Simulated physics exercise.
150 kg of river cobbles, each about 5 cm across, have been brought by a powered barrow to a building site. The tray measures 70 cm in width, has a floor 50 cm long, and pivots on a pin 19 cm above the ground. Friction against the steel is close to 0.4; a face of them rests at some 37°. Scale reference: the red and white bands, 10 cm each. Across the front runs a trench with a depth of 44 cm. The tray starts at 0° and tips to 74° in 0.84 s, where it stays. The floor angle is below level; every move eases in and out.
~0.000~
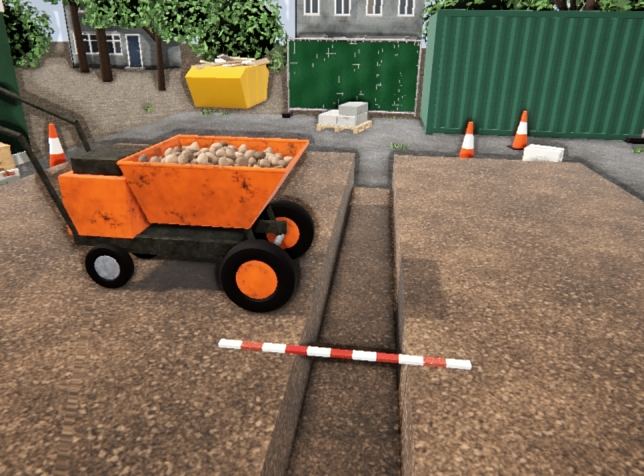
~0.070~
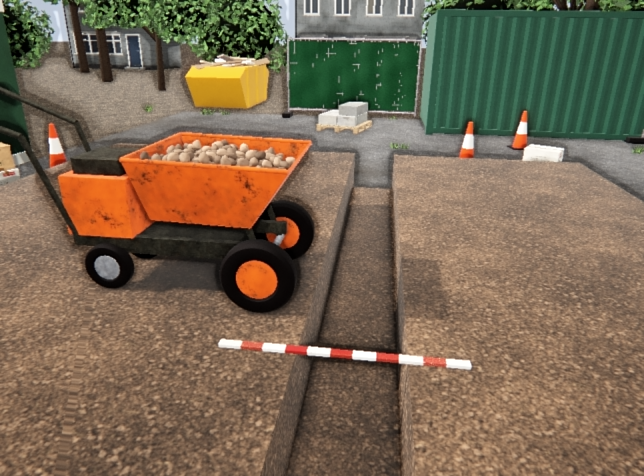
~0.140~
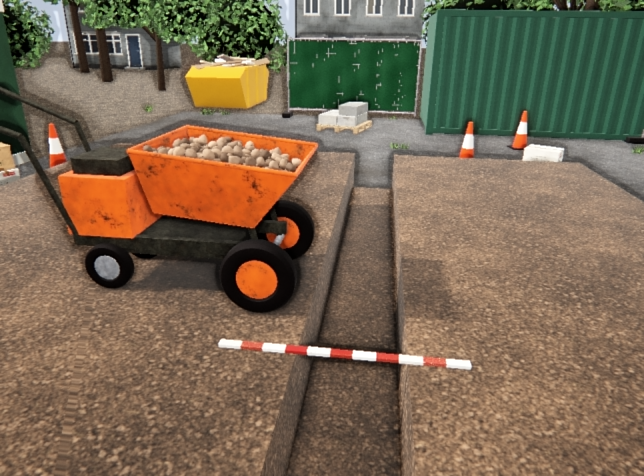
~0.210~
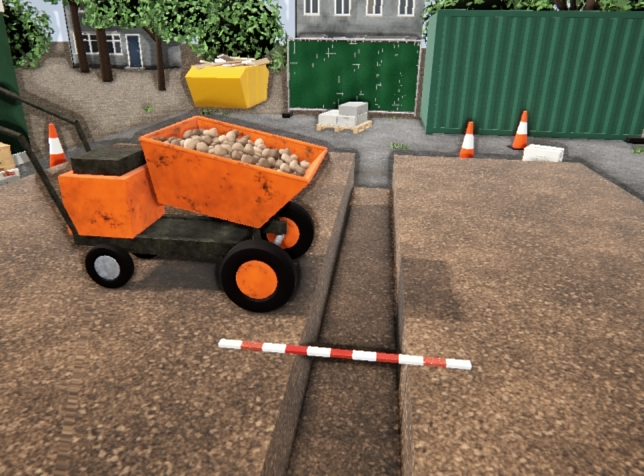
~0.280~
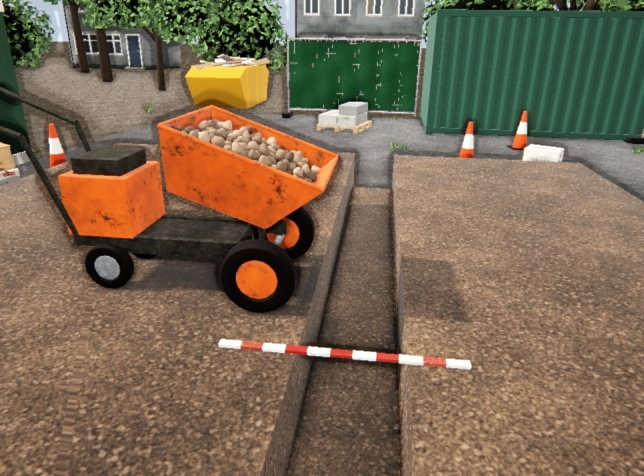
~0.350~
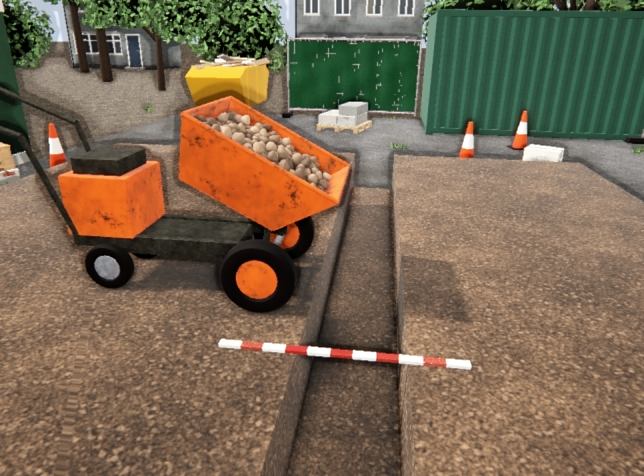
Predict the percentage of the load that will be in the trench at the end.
Predicted: Roughly 48 %.
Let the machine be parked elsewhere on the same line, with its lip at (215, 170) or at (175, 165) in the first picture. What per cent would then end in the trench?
Close to 100 percent in the first case, 80 percent in the second.
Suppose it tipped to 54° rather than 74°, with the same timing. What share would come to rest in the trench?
It comes out at about 20 percent.
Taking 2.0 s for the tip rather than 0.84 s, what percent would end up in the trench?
65 per cent.
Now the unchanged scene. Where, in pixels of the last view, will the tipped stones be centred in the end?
Their centre sits close to (414, 290).
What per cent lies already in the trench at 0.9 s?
Some 10 per cent.
After 0.6 s the floor is at 62°; 100 % in the tray; the foremost stones are at (372, 241).
After 0.9 s the floor is at 74°; 61 % in the tray, 10 % in the trench, 29 % past the trench; the foremost stones are at (465, 293).
After 1.3 s the floor is at 74°; 25 % in the tray, 23 % in the trench, 53 % past the trench; the foremost stones are at (605, 297).
After 3.2 s the floor is at 74°; 0 % in the tray, 48 % in the trench, 52 % past the trench; the foremost stones are past the picture's edge.
